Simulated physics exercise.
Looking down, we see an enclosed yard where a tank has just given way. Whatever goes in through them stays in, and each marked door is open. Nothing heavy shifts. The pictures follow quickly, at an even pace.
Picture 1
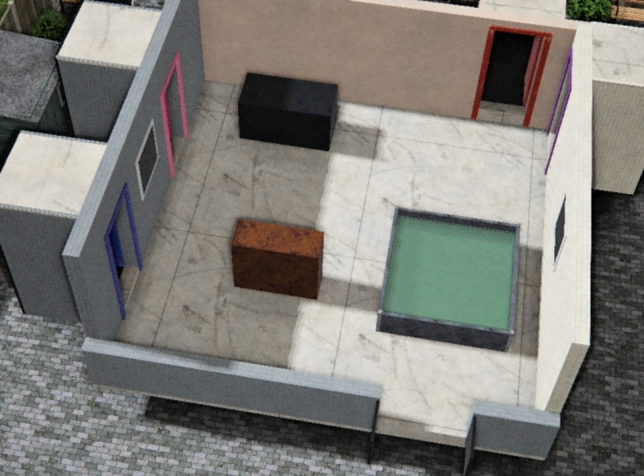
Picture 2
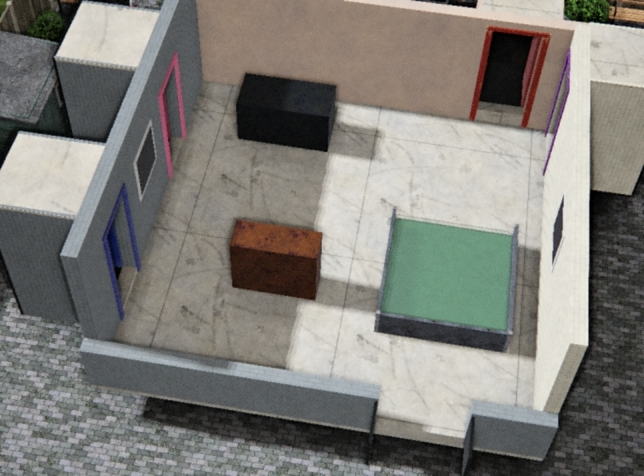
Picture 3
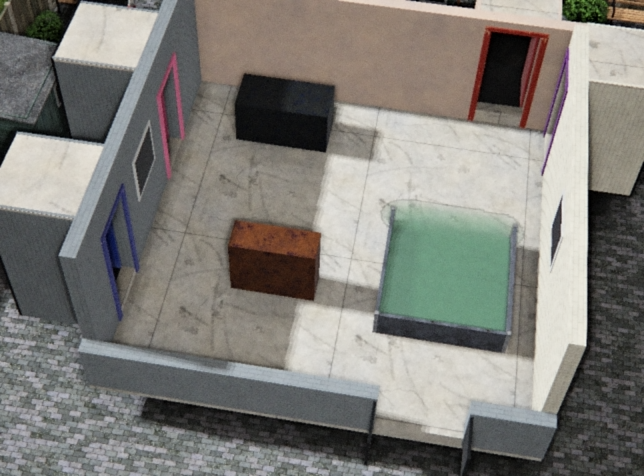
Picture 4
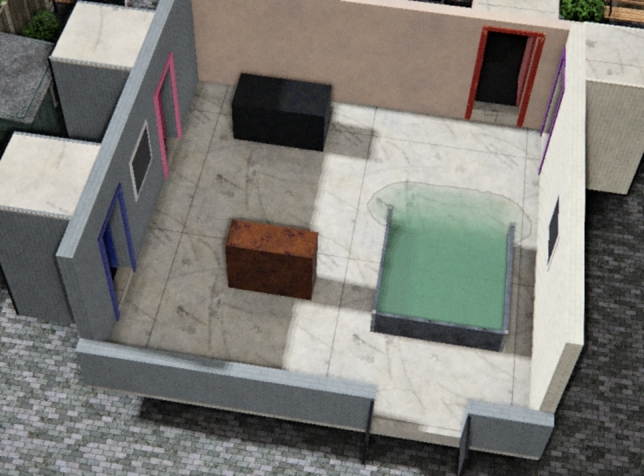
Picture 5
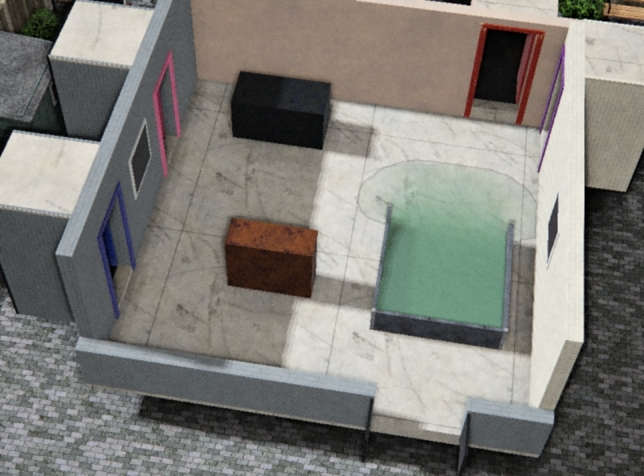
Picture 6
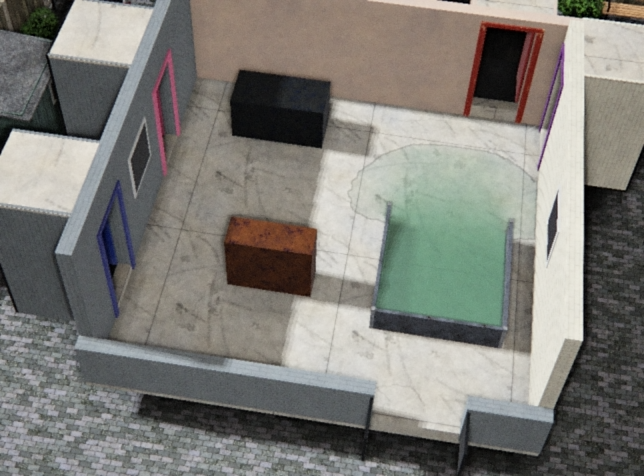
Green water pouring out through the open far side of a tank and spreading across the pale floor of a walled yard.
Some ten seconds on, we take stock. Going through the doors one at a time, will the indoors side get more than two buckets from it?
The pink door sees no more than two buckets come in; the blue door sees no more than two buckets come in; the red door sees no more than two buckets come in; the purple door sees more than two buckets come in.
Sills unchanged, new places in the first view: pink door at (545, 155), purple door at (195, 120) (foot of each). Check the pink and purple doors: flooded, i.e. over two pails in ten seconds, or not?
Pink: Gets flooded; purple: Does not flood.
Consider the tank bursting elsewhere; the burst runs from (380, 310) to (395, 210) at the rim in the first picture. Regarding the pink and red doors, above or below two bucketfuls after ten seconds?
Result - pink: Above the limit; red: Below the limit.
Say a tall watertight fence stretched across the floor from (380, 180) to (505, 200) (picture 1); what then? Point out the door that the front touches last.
I'd pick the blue one.
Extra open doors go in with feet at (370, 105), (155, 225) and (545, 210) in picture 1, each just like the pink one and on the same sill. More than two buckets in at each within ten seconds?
First door gets past it, second door doesn't reach it, third door gets past it.
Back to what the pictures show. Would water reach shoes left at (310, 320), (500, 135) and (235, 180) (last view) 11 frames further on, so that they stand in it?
In that order: Not flooded, covered, dry.
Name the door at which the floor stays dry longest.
I'd go with the one in blue.
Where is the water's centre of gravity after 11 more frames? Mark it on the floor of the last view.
About (452, 209).
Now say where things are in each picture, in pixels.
In the first picture, the water tank at (451, 270) is whole and still.
In the second picture, water pours out on the water tank's far side and has run to a hidden place.
In the third picture, the front is at (518, 230), out from the gap on the water tank's far side.
In the fourth picture, water pours out on the water tank's far side and has run to (516, 209).
In the fifth picture, water pours out on the water tank's far side and has run to (505, 178).
In the sixth picture, water pours out on the water tank's far side and has run to (505, 162).
A moment on, water covers 25 % of the floor; the pink door not reached, the blue door not reached, the red door wet at the sill, nothing in, the purple door wet at the sill, nothing in.
Next, water covers 30 % of the floor; the pink door not reached, the blue door not reached, the red door wet at the sill, nothing in, the purple door under two buckets in.
Then, water covers 35 % of the floor; the pink door not reached, the blue door not reached, the red door wet at the sill, nothing in, the purple door over two buckets in.
Later, water covers 60 % of the floor; the pink door wet at the sill, nothing in, the blue door not reached, the red door wet at the sill, nothing in, the purple door far over two buckets in.
In the end, water covers 90 % of the floor; the pink door wet at the sill, nothing in, the blue door wet at the sill, nothing in, the red door wet at the sill, nothing in, the purple door far over two buckets in.
